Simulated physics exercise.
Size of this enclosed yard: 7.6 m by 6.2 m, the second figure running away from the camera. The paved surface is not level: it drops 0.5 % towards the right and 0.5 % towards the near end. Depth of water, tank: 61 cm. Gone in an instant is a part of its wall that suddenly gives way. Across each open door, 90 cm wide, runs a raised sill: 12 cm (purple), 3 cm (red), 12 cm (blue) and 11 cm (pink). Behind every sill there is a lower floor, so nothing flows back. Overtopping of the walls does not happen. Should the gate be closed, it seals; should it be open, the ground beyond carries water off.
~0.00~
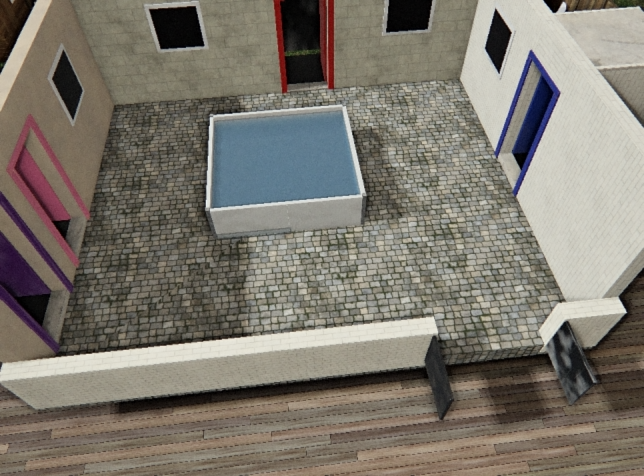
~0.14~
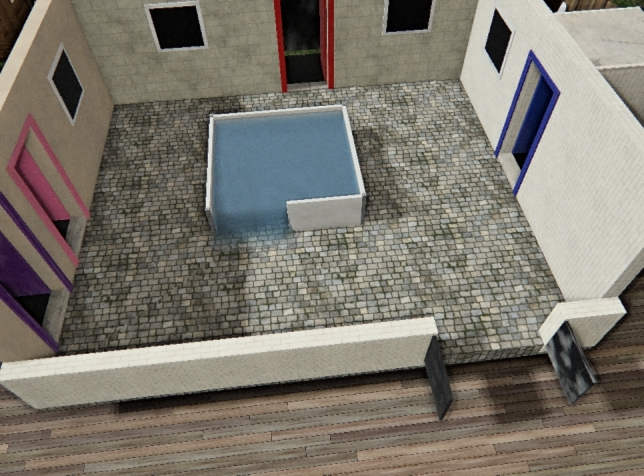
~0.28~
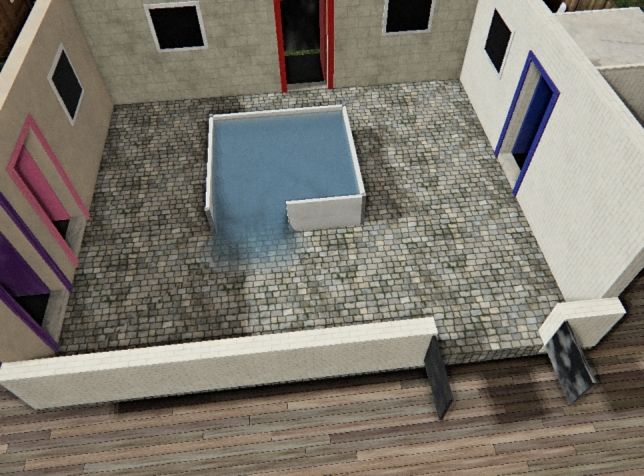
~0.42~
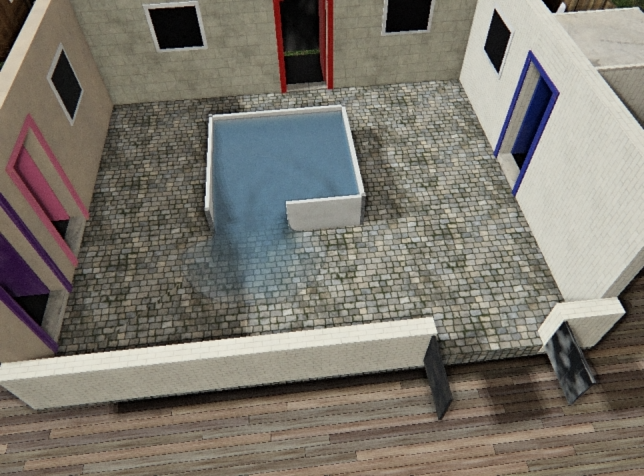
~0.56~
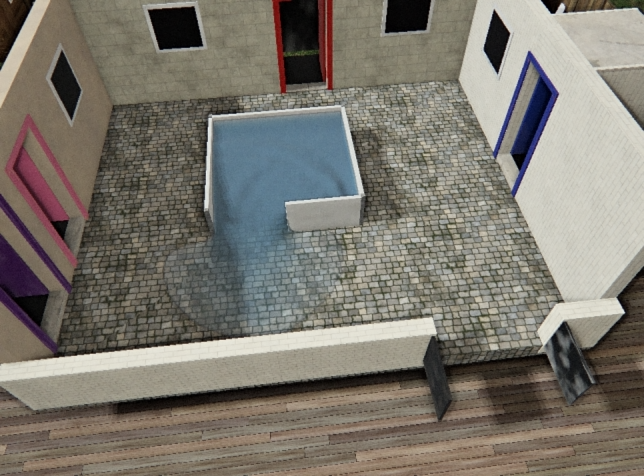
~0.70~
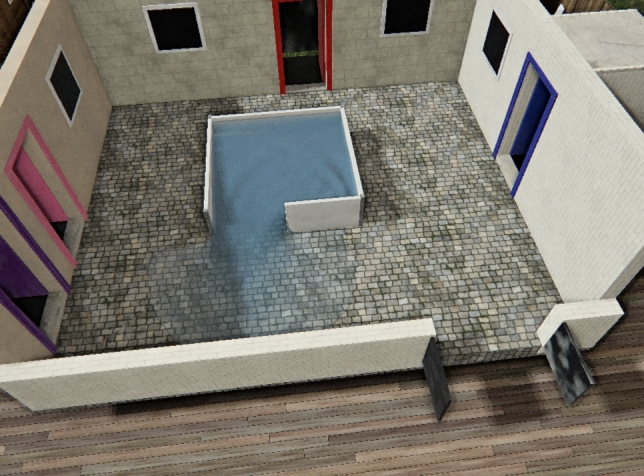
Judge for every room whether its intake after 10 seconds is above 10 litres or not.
Purple door: Limit crossed. Red door: Limit not crossed. Blue door: Limit not crossed. Pink door: Limit not crossed.
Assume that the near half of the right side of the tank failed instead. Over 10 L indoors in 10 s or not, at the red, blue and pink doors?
Then it goes red fine, blue too high, pink fine.
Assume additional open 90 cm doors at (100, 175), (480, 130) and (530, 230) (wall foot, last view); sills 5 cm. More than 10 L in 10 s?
In turn: Short of it, short of it, beyond it.
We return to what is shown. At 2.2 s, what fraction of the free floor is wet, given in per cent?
Near 25 per cent is wet.
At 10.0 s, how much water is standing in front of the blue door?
It's about 5.5 cm.
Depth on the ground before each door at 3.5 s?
Door by door, in cm: Purple reads 24, red reads 0, blue reads 0, pink reads 8.
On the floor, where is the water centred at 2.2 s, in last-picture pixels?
Roughly (265, 233) in the last picture.
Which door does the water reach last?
The red door.
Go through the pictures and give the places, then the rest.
The first picture shows still water, 61 cm deep, in the tank at (283, 156).
In the second picture, the front is at (294, 239), 0.7 m from the gap at (252, 223); 0.3 m2 of floor is under water; 61 cm left at the back of the tank.
In the third picture, water pours out at (252, 225) and has run 0.9 m, to (292, 263); typically 11 cm deep outside, 61 cm at the tank's back.
In the fourth picture, the front is at (283, 295), 1.4 m from the gap at (252, 226); 2.2 m2 of floor is under water; 61 cm left at the back of the tank.
In the fifth picture, the front is at (273, 332), 1.9 m from the gap at (251, 226); 3.6 m2 of floor is under water; 61 cm left at the back of the tank.
In the sixth picture, the front is at a hidden place, 2.4 m from the gap at (250, 227); 5.1 m2 of floor is under water; 60 cm left at the back of the tank.
After 1.4 s water covers 20 % of the floor and is deepest (37 cm) near (231, 243); purple door not reached, red door not reached, blue door not reached, pink door not reached.
After 2.2 s water covers 25 % of the floor and is deepest (50 cm) near (61, 382); purple door 14 cm at the sill, 0 L in, red door not reached, blue door not reached, pink door not reached.
After 3.5 s water covers 45 % of the floor and is deepest (32 cm) near (48, 384); purple door 24 cm at the sill, 53 L in, red door not reached, blue door not reached, pink door 8 cm at the sill, 0 L in.
After 6.0 s water covers 80 % of the floor and is deepest (20 cm) near (48, 384); purple door 17 cm at the sill, 121 L in, red door not reached, blue door 7 cm at the sill, 0 L in, pink door 9 cm at the sill, 0 L in.
After 10.0 s water covers 95 % of the floor and is deepest (12 cm) near (88, 380); purple door 10 cm at the sill, 137 L in, red door 4 cm at the sill, 0 L in, blue door 5 cm at the sill, 0 L in, pink door 6 cm at the sill, 0 L in.
